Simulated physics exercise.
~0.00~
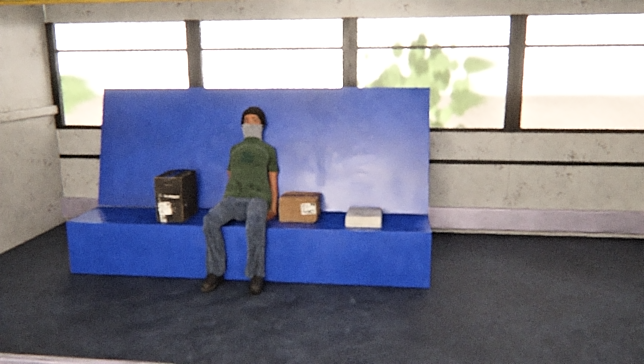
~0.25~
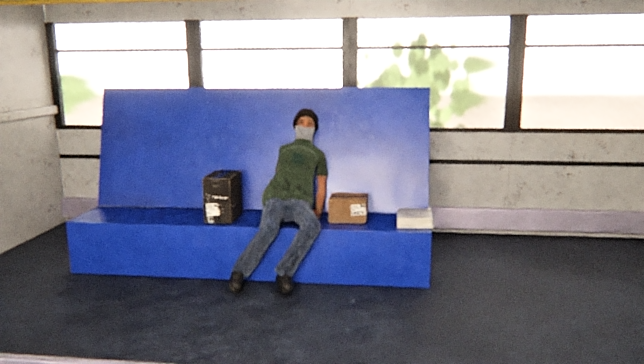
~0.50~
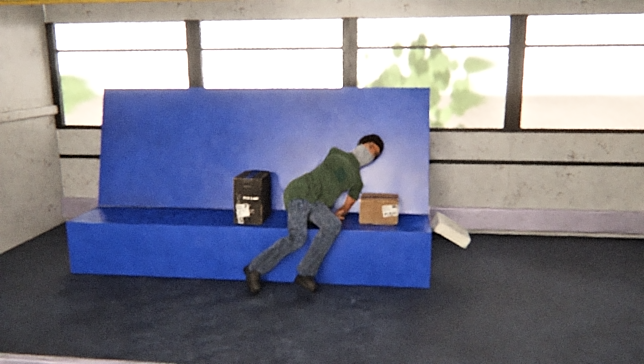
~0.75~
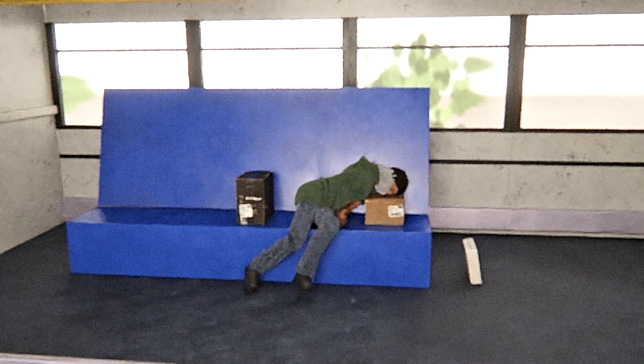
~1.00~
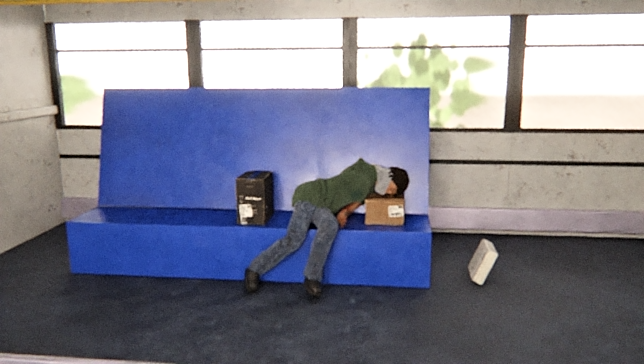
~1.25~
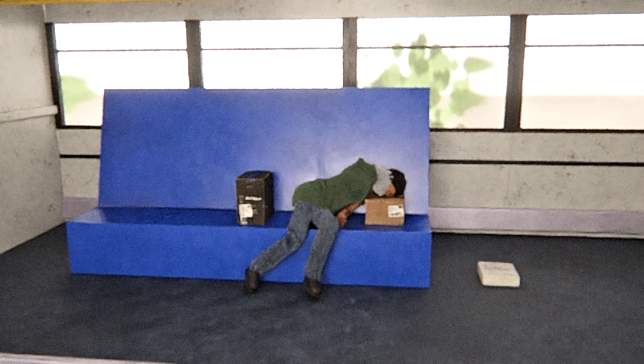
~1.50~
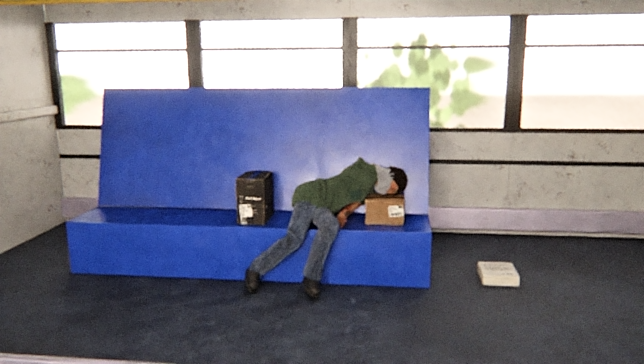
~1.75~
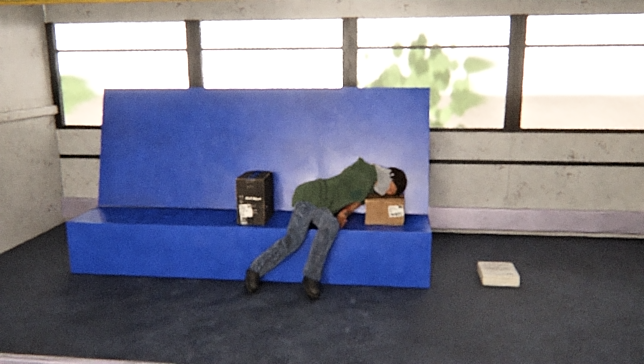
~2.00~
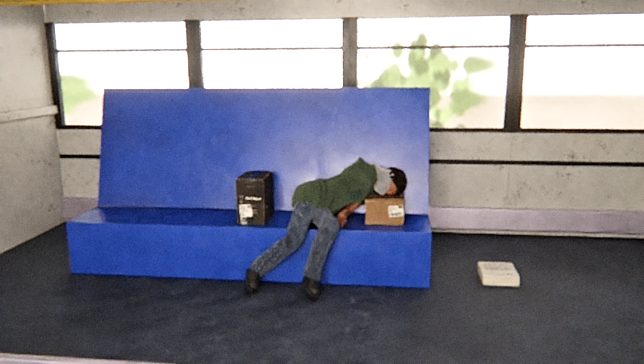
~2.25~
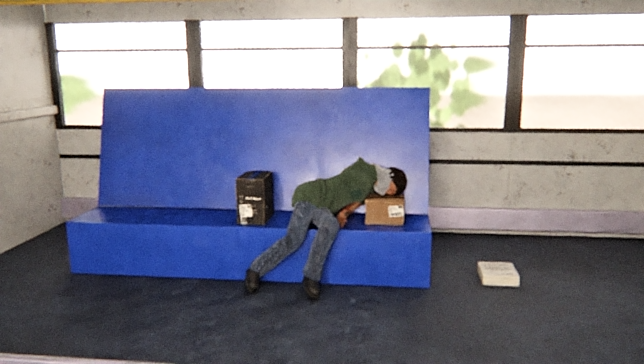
A person sitting on a blue bench slid right along with a black pack, a brown carton and a white folder, then slumped sideways over the carton as the folder tumbled to the floor and lay flat, while the others stayed on the seat.
